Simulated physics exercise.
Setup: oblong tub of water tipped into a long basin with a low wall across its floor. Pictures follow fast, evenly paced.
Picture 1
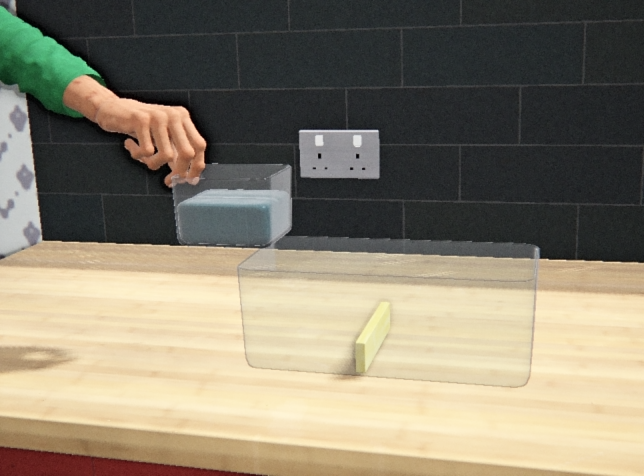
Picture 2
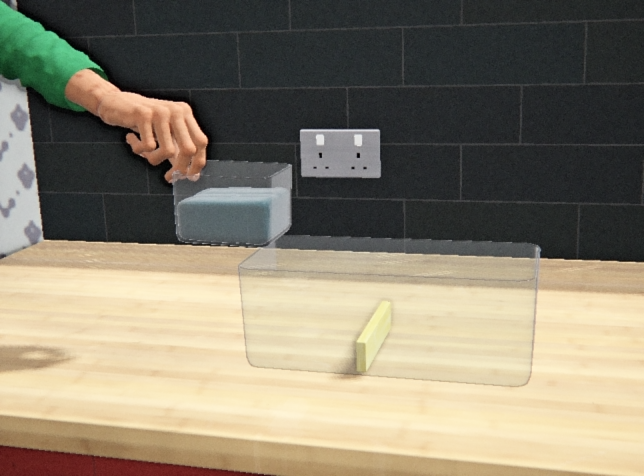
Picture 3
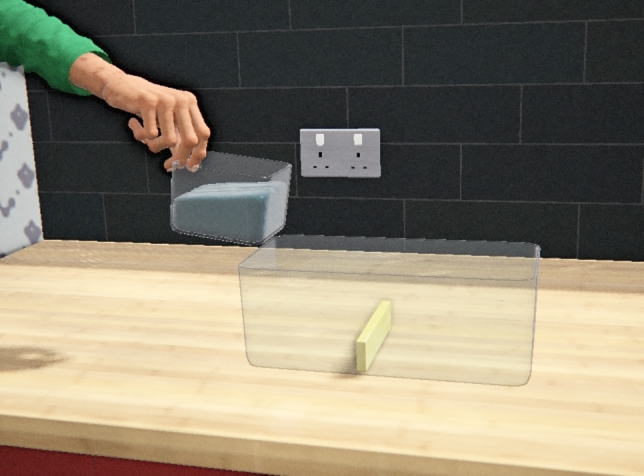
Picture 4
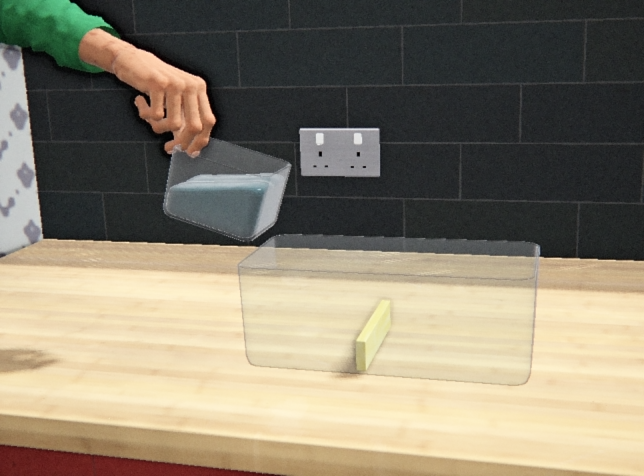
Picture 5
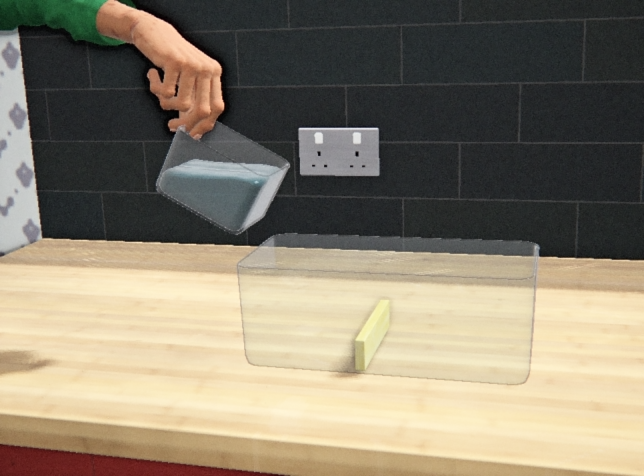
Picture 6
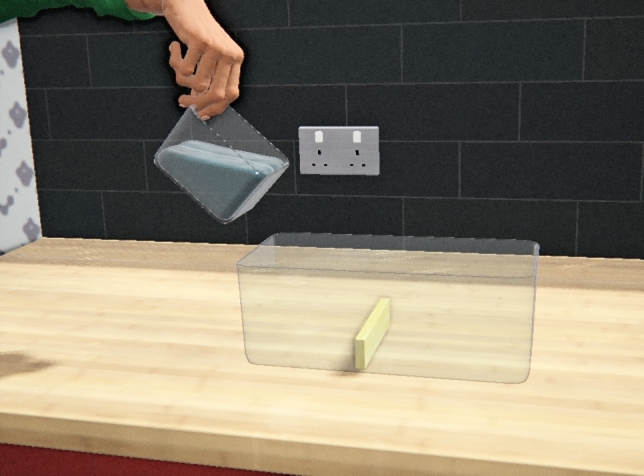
A hand in a green sleeve holds a small clear tub of blue-grey water at the left, above a pale wooden counter seen from the front and slightly above. To its right sits a long, clear, empty basin with a low yellow wall across its floor, before dark tiles and a double socket. The hand rises rightward, tilting the tub steadily steeper to the right as the water shifts inside, while the camera stays still.
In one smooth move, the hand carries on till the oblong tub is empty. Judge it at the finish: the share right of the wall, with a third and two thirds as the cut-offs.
At the finish, the right of the wall has a third to two thirds.
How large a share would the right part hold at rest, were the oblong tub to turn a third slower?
About 30 %.
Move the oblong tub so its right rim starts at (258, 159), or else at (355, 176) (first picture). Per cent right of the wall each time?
In turn 20 and 85 in a hundred.
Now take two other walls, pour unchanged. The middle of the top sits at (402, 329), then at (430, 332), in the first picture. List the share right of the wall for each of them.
My guess is some 15 percent the first time and some 15 percent the second.
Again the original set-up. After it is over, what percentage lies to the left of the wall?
Close to 50 in a hundred.
A moment on, the oblong tub is tipped on its side and 43 per cent is still to pour, 8 is left of the wall and 0 right of it.
Next, the oblong tub is tipped right over and 7 per cent is still to pour, 28 is left of the wall and 52 right of it.
Then the oblong tub is tipped right over and 0 per cent is still to pour, 42 is left of the wall and 49 right of it.
Later the oblong tub is tipped right over and 0 per cent is still to pour, 48 is left of the wall and 50 right of it.
At rest 48 per cent lies left of the wall, 50 right of it and 3 outside.
